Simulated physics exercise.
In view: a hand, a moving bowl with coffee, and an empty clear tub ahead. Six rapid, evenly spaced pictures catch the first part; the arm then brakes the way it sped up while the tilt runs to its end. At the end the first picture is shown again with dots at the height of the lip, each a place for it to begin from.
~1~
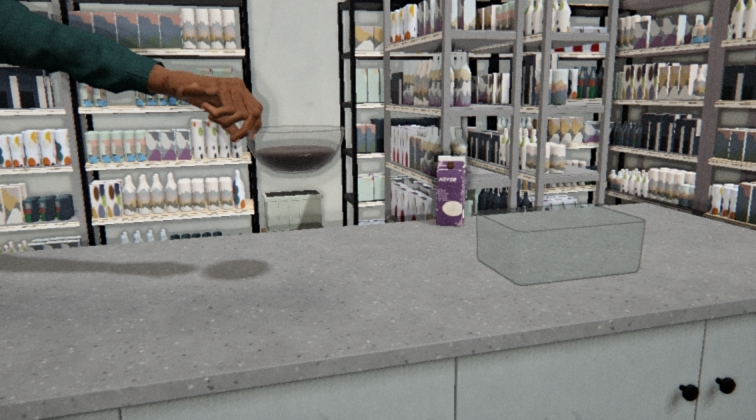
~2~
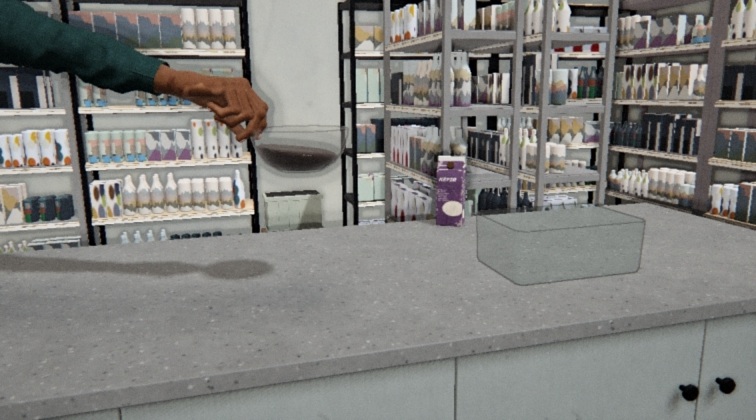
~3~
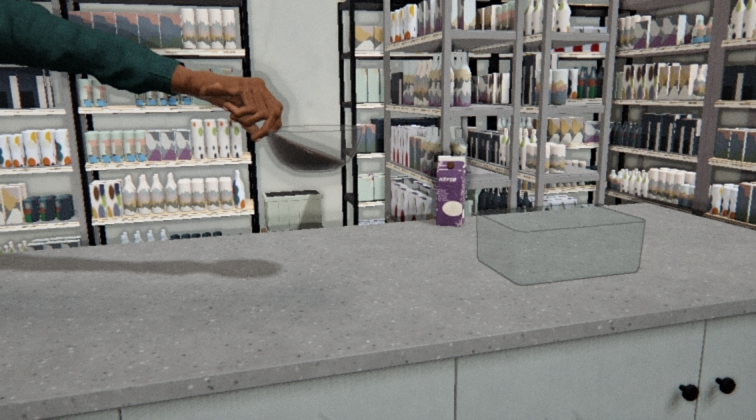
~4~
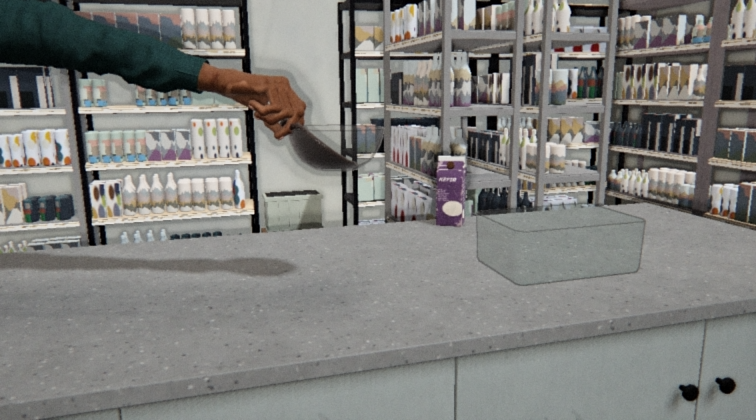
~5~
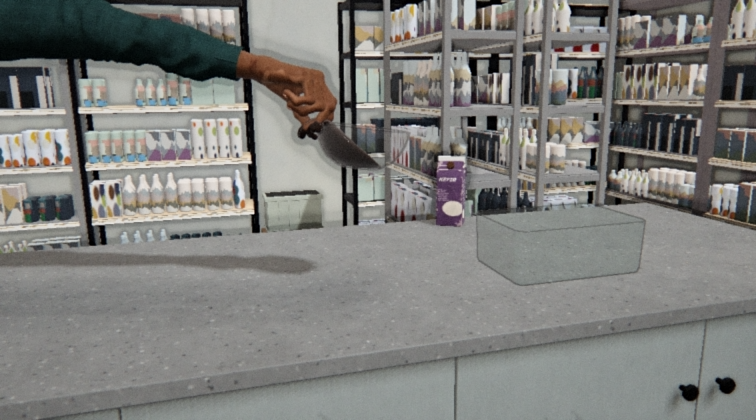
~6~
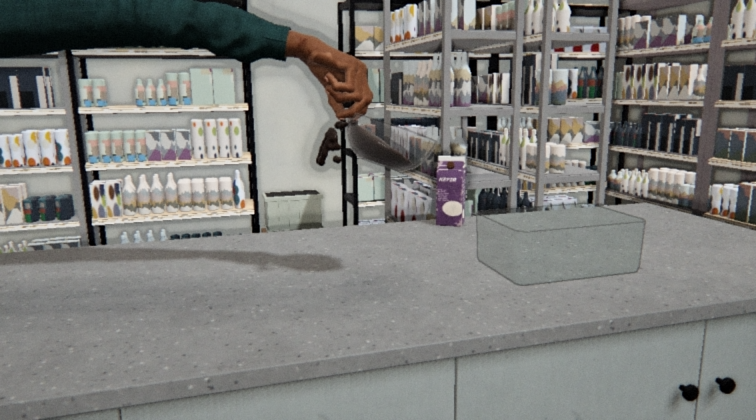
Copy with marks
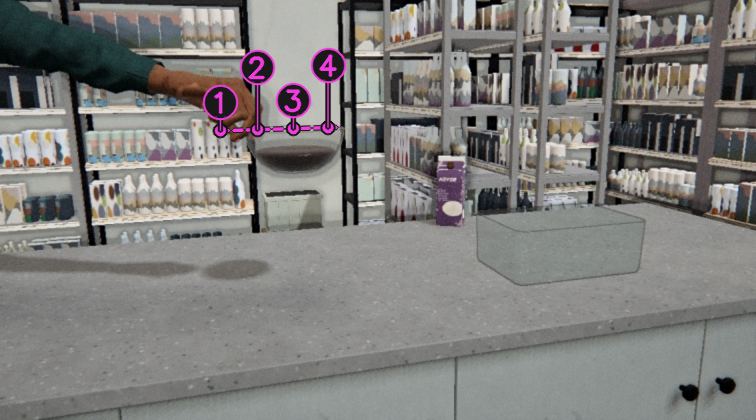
The clip opens with a hand holding a clear bowl of dark liquid above a gray counter, left of a purple carton and an empty clear tub. The hand carries the bowl rightward as the liquid surges up its left side, then the bowl tilts and dark liquid spills over beneath the hand.
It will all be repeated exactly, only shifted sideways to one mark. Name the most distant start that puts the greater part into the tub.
Spot 3.
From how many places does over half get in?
Two of the four.
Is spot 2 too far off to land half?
Yes, that goes wrong.
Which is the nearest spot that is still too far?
It is 2.
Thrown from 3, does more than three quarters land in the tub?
No.
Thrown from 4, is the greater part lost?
No, not at all.
On the marked copy, 1 at (220, 130); 2 at (257, 129); 3 at (293, 128); 4 at (328, 127).
If 1 is chosen, about 14 % lands in the tub, 82 % falls short and 4 % goes beside or beyond.
If 2 is chosen, about 37 % lands in the tub, 57 % falls short and 6 % goes beside or beyond.
If 3 is chosen, about 64 % lands in the tub, 29 % falls short and 7 % goes beside or beyond.
If 4 is chosen, about 81 % lands in the tub, 15 % falls short and 5 % goes beside or beyond.
